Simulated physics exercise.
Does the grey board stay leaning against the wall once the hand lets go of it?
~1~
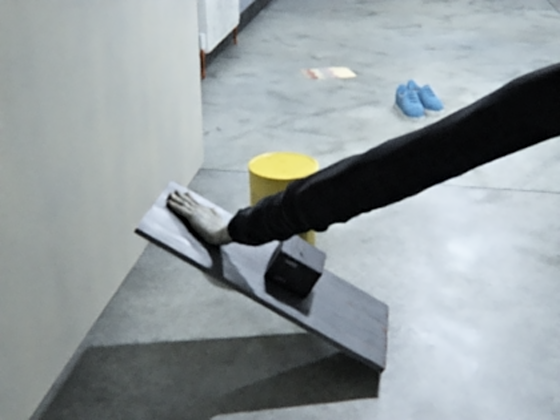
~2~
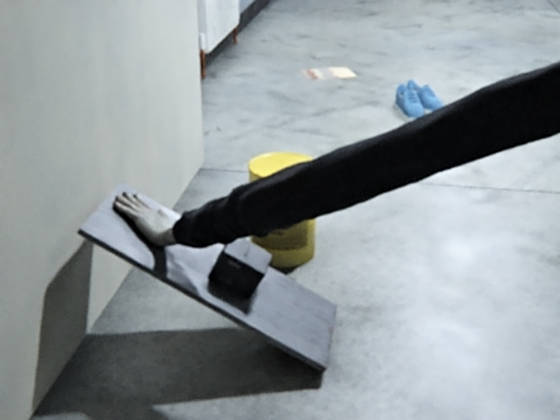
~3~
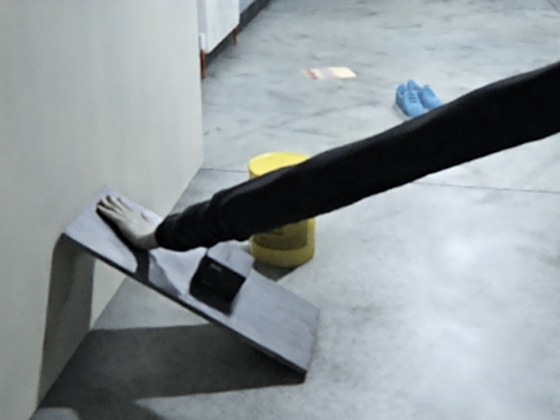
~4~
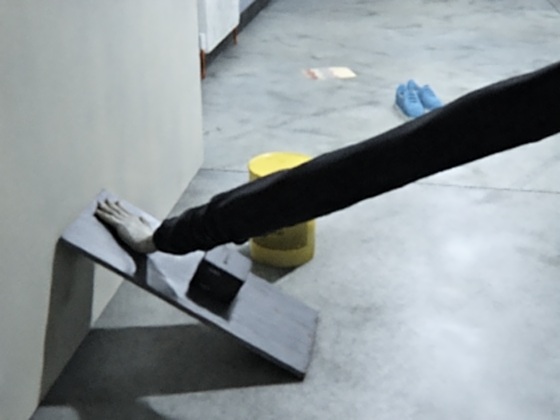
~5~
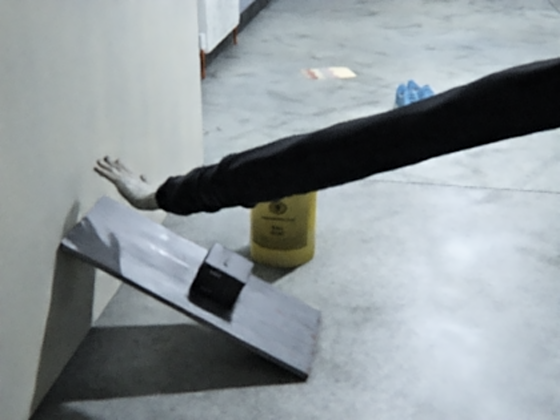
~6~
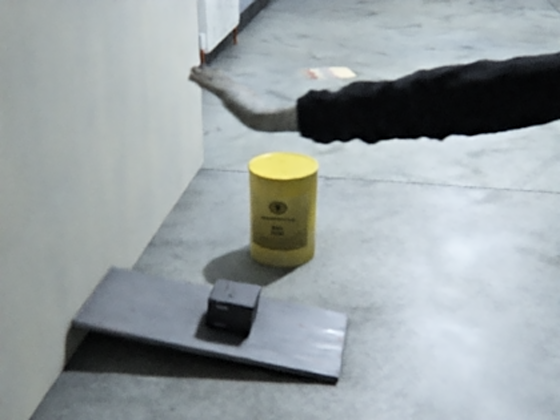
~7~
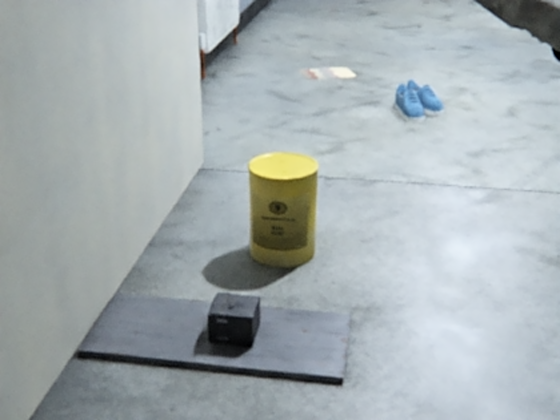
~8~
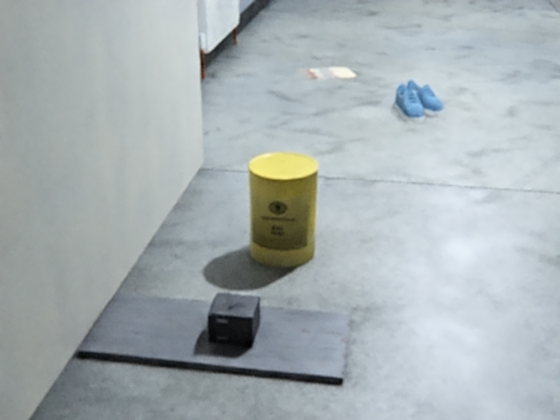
No, it does not stay up. Its raised end slides down the wall and the board ends up lying flat on the floor.
